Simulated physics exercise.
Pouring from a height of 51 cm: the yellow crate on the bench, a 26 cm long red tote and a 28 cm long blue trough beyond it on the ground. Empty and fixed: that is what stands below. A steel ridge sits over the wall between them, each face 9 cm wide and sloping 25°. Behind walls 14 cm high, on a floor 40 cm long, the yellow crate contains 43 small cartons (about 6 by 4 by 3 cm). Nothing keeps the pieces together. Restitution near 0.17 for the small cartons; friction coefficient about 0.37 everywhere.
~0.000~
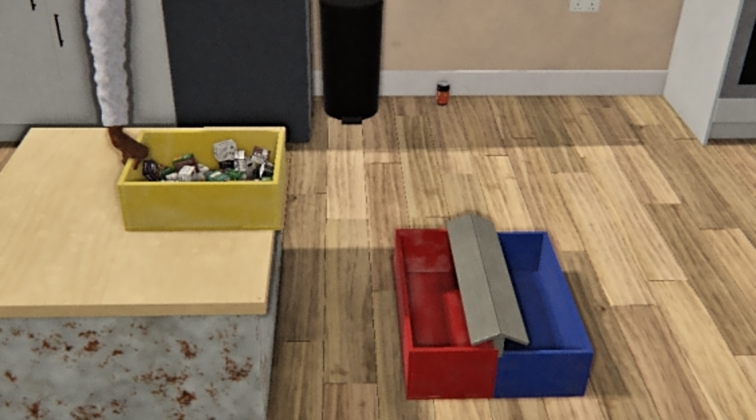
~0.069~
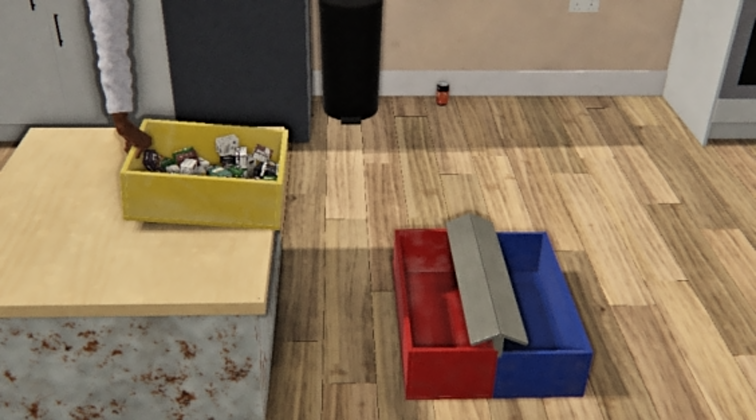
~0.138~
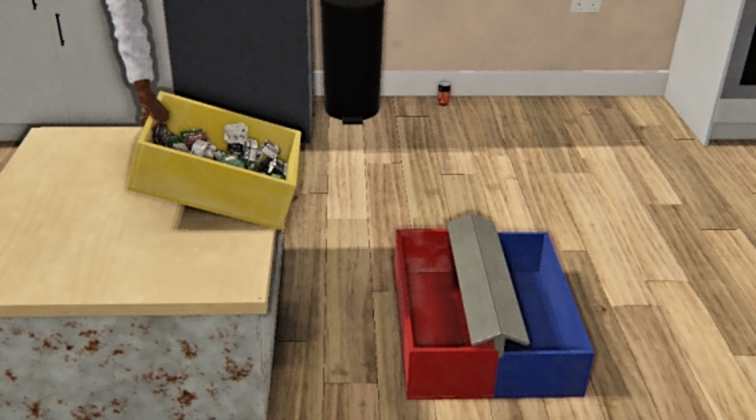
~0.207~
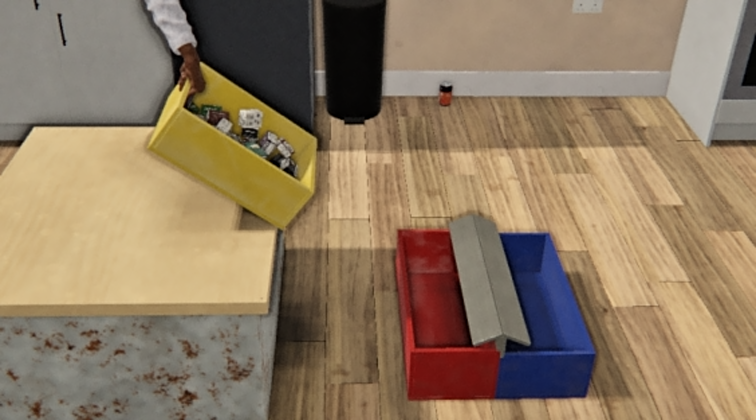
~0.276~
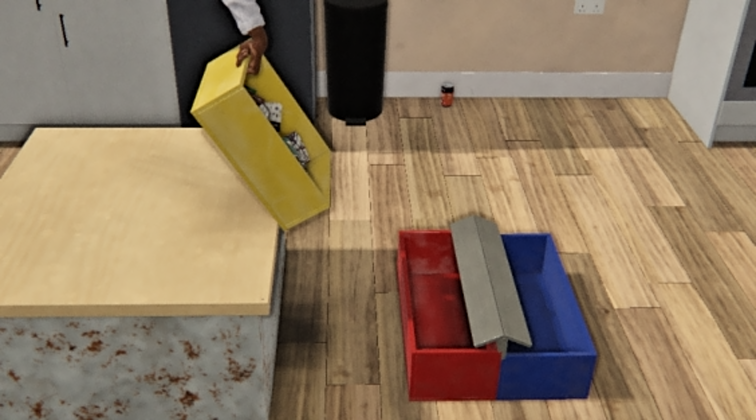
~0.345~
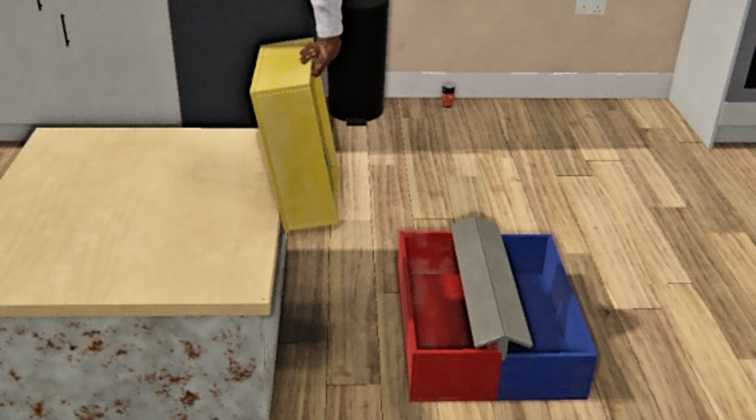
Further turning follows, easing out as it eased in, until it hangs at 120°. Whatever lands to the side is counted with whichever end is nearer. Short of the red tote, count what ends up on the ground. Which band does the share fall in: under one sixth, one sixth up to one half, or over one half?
It ends up in the sixth-to-half range.
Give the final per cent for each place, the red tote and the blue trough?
Shares, in order: About 40 percent and 20 percent.
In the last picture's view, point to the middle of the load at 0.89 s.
About (446, 322).
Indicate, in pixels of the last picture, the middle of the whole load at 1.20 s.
Estimated centre in the last picture: (431, 322).
After 0.48 s, tilt 113°; 39 still in the yellow crate and 4 in the air.
After 0.65 s, tilt 120°; 5 still in the yellow crate, 2 in the red tote, 1 on the ground short of the red tote and 35 in the air.
After 0.89 s, tilt 120°; 15 in the red tote, 8 in the blue trough, 10 on the ground short of the red tote and 10 in the air.
When it is over (at 1.20 s), 17 in the red tote, 9 in the blue trough, 15 on the ground short of the red tote and 2 on the ground beyond the blue trough. Asked share, 15 of 43, 35 per cent.
